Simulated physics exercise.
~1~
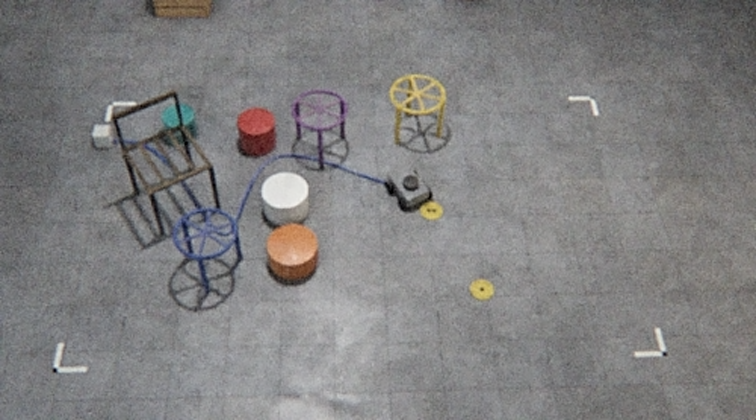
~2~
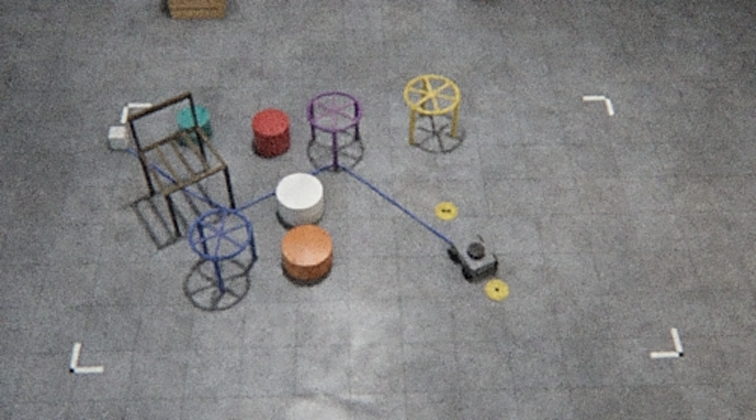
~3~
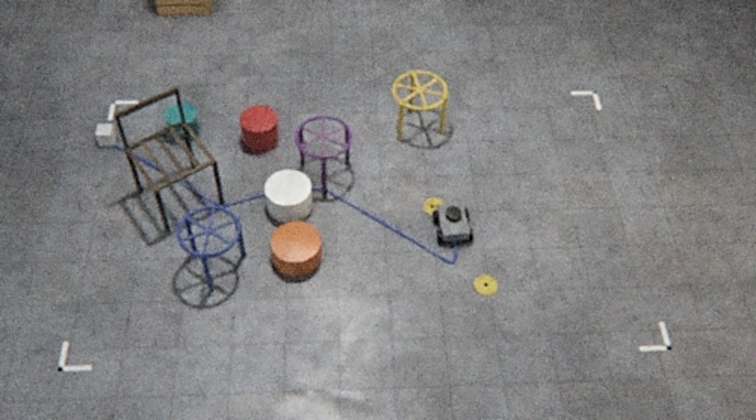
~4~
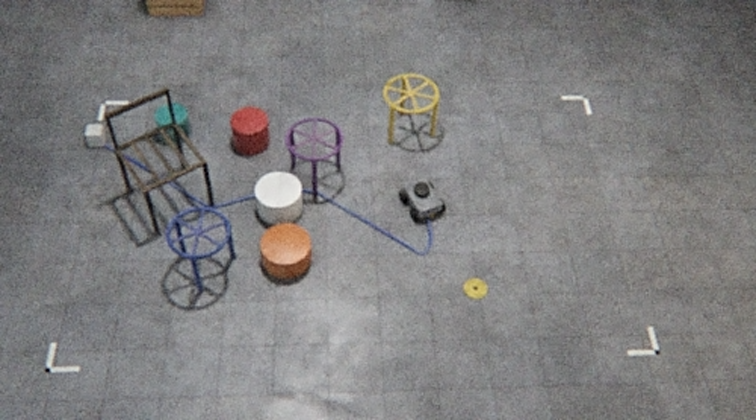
A tethered cart rolls down and right, dragging a purple stool slightly, then heads back up.
